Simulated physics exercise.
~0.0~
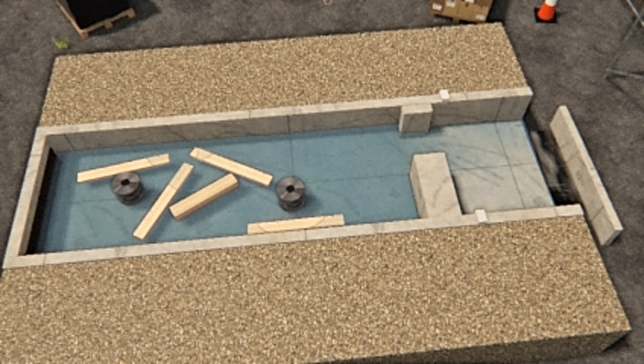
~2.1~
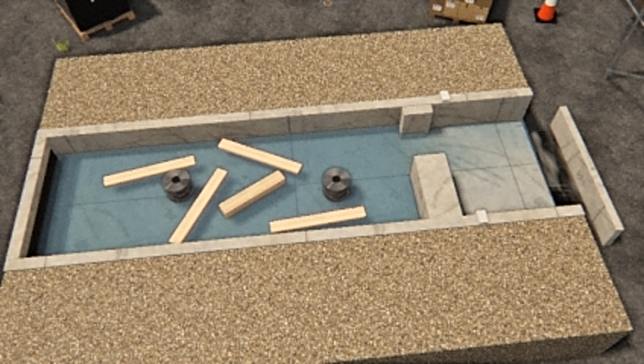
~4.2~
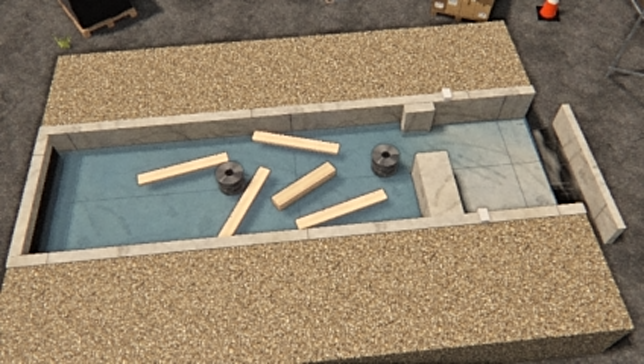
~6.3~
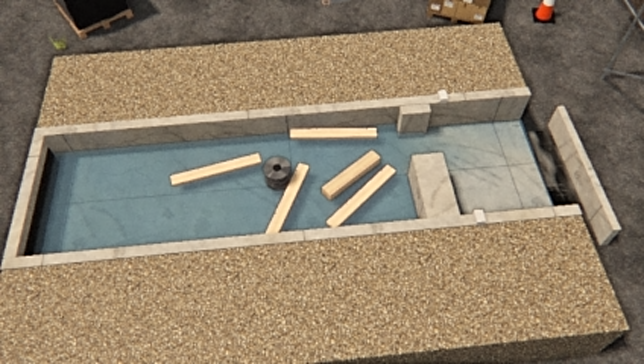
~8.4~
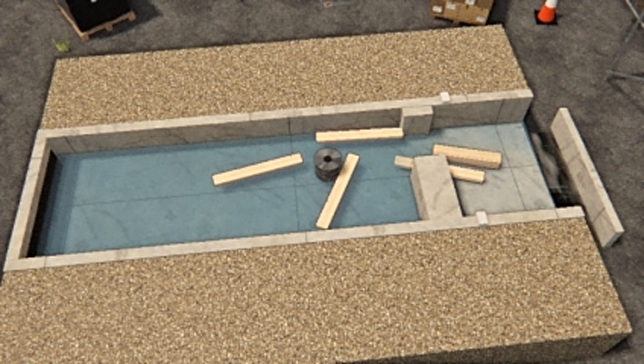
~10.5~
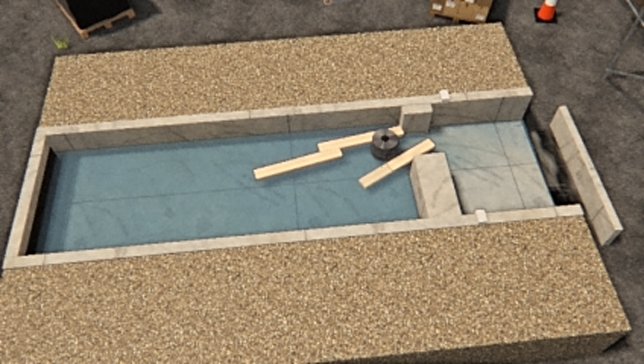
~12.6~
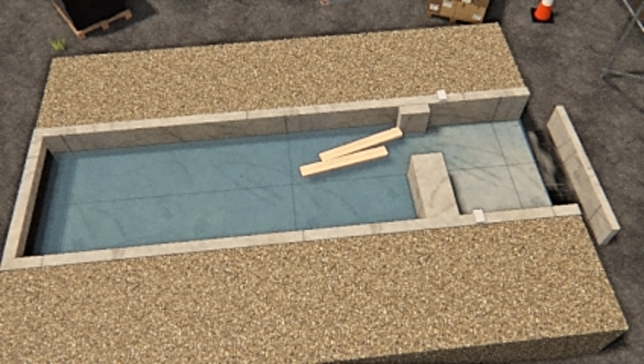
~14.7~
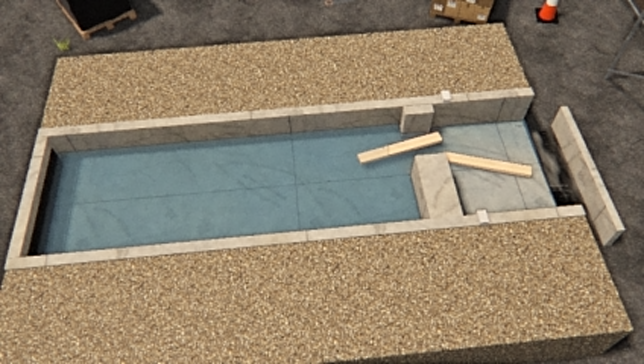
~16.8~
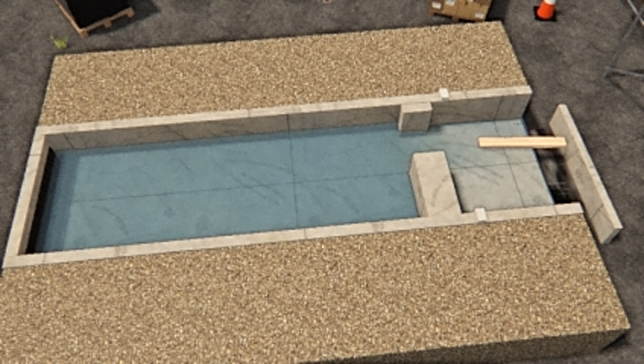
Wooden planks and dark round tubs drifting right along a shallow channel, slipping through a gap until one last plank remains.
